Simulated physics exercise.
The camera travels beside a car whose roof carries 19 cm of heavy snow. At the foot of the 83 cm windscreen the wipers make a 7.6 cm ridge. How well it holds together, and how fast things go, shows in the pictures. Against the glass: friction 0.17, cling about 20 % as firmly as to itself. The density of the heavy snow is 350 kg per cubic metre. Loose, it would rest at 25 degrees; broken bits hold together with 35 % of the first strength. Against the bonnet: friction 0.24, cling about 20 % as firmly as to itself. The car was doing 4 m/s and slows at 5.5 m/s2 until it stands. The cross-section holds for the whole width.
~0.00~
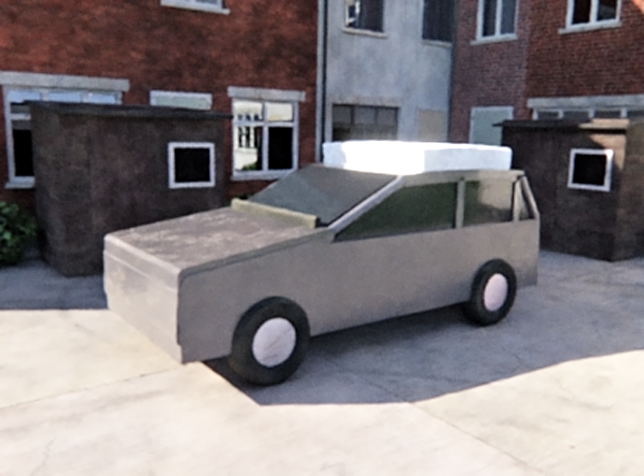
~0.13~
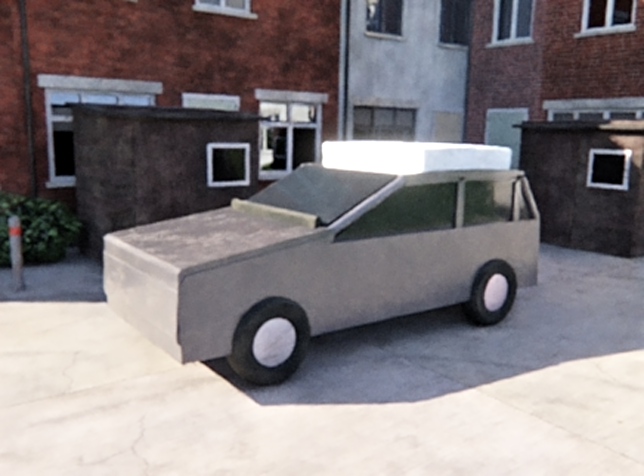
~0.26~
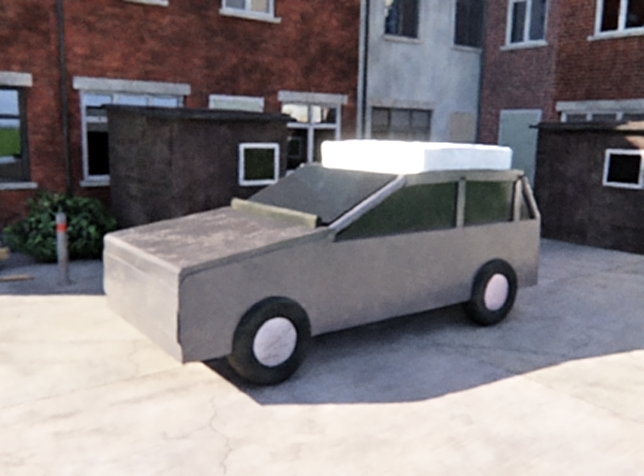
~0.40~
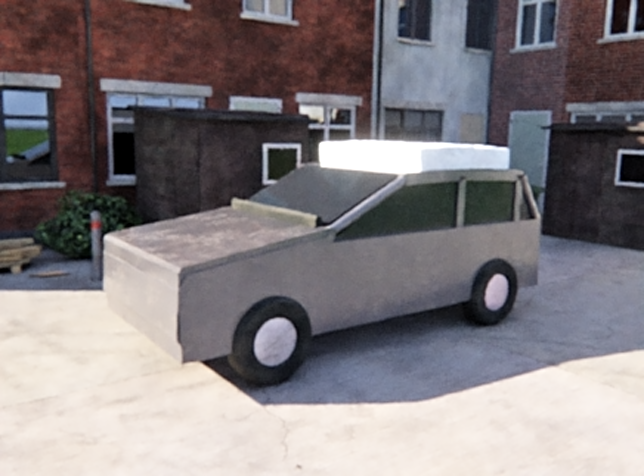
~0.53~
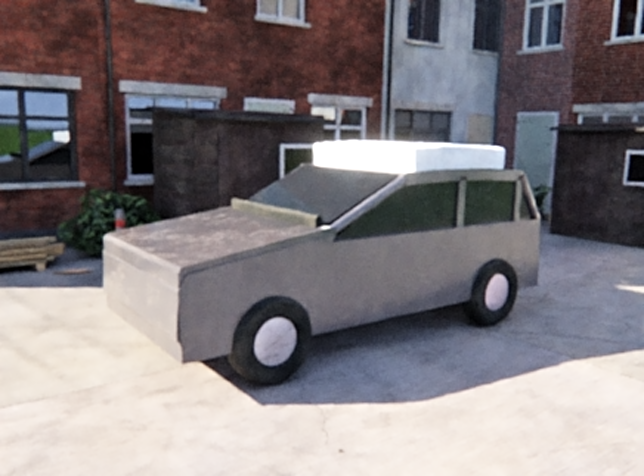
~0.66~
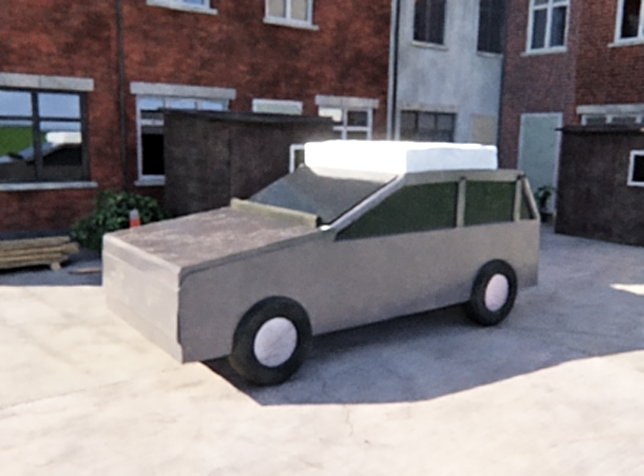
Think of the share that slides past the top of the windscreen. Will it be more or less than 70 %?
Expect less than 70 %.
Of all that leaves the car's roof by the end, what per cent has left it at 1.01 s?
About 70 %.
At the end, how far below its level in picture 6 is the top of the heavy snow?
About 0 cm.
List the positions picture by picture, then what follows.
The first frame shows foremost bit of the heavy snow at (423, 153).
The second frame shows foremost bit of the heavy snow at (423, 153).
The third frame shows foremost bit of the heavy snow at (423, 153), its middle shifted 6 mm.
The fourth frame shows foremost bit of the heavy snow at (421, 152), its middle shifted 3.7 cm.
The fifth frame shows foremost bit of the heavy snow at (415, 153), its middle shifted 10 cm.
The sixth frame shows foremost bit of the heavy snow at (405, 154), its middle shifted 21 cm.
After 1.01 s, 67 % of the snow is on the roof, 33 % on the glass, none on the bonnet and none has gone off the nose.
After 1.41 s, 53 % of the snow is on the roof, 34 % on the glass, 13 % on the bonnet and none has gone off the nose.
After 1.82 s, 53 % of the snow is on the roof, 29 % on the glass, 18 % on the bonnet and none has gone off the nose.
After 2.23 s, 53 % of the snow is on the roof, 29 % on the glass, 14 % on the bonnet and 4 % has gone off the nose.
After 3.70 s, 53 % of the snow is on the roof, 27 % on the glass, 16 % on the bonnet and 4 % has gone off the nose.
